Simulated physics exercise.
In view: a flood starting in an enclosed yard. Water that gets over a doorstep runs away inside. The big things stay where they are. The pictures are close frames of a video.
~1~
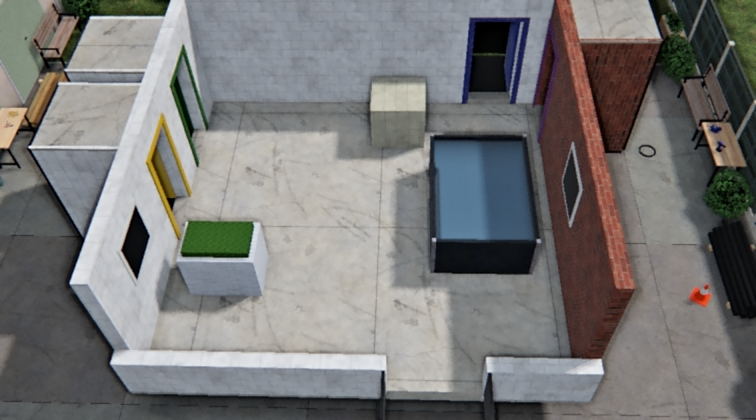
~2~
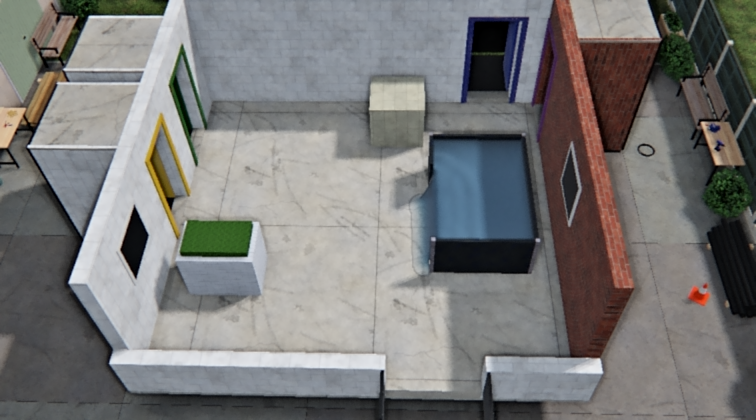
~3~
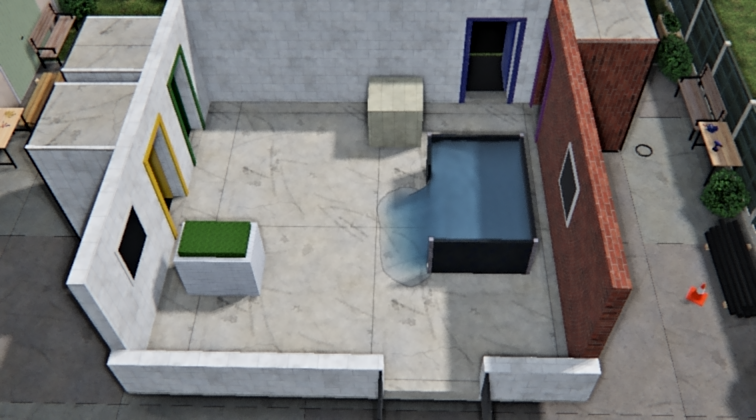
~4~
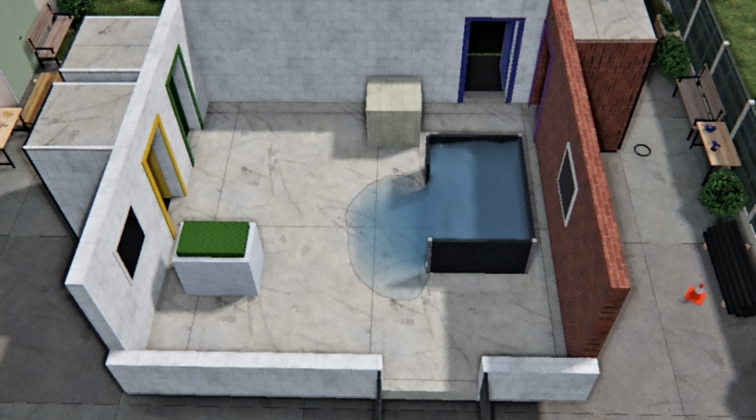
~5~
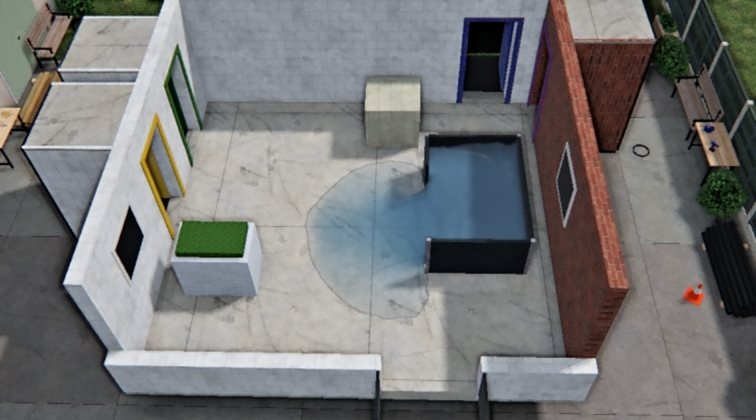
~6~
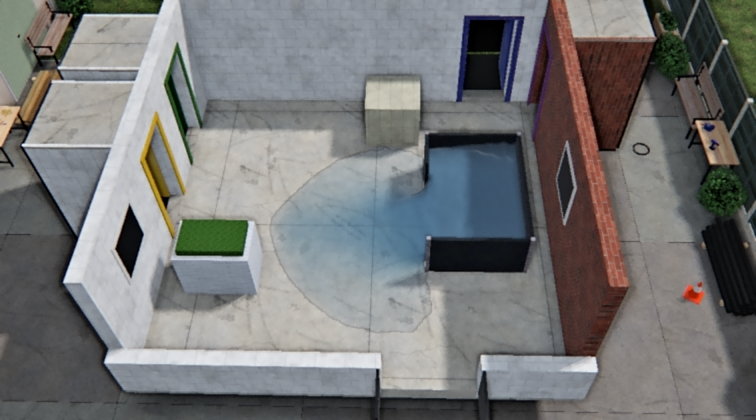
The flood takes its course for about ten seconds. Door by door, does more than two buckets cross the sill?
In the end: The green door takes more than that; the blue door stays under that; the yellow door takes more than that; the purple door stays under that.
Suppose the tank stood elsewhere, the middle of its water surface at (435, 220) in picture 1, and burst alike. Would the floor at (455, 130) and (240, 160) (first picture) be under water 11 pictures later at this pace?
As listed: Dry, covered.
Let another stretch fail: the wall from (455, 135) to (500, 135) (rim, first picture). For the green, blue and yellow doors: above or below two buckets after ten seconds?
My reading: Green passes that mark; blue goes over; yellow takes less.
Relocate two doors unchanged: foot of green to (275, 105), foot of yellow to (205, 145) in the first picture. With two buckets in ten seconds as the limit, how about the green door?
My reading: Green passes that mark.
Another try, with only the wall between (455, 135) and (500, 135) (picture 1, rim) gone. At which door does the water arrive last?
I say the one in yellow.
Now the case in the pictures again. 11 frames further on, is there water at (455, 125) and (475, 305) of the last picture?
One after the other: No water, free of water.
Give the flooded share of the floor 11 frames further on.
Roughly 60 per cent.
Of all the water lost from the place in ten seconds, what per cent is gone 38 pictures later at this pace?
I make it 80 per cent.
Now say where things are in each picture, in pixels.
In the first frame, the open tank at (482, 188) is whole and still.
In the second frame, the front is at (427, 274), out from the gap at (433, 220).
In the third frame, water pours out at (431, 223) and has run to (398, 277).
In the fourth frame, water pours out at (429, 224) and has run to (353, 207).
In the fifth frame, water pours out at (428, 225) and has run to (313, 211).
In the sixth frame, water pours out at (428, 224) and has run to (277, 219).
A moment on, water covers 50 % of the floor; the green door not reached, the blue door not reached, the yellow door under two buckets in, the purple door not reached.
Next, water covers 60 % of the floor; the green door under two buckets in, the blue door not reached, the yellow door far over two buckets in, the purple door not reached.
Then, water covers 65 % of the floor; the green door over two buckets in, the blue door not reached, the yellow door far over two buckets in, the purple door not reached.
Later, water covers 80 % of the floor; the green door far over two buckets in, the blue door not reached, the yellow door far over two buckets in, the purple door not reached.
In the end, water covers 95 % of the floor; the green door far over two buckets in, the blue door wet at the sill, nothing in, the yellow door far over two buckets in, the purple door under two buckets in.
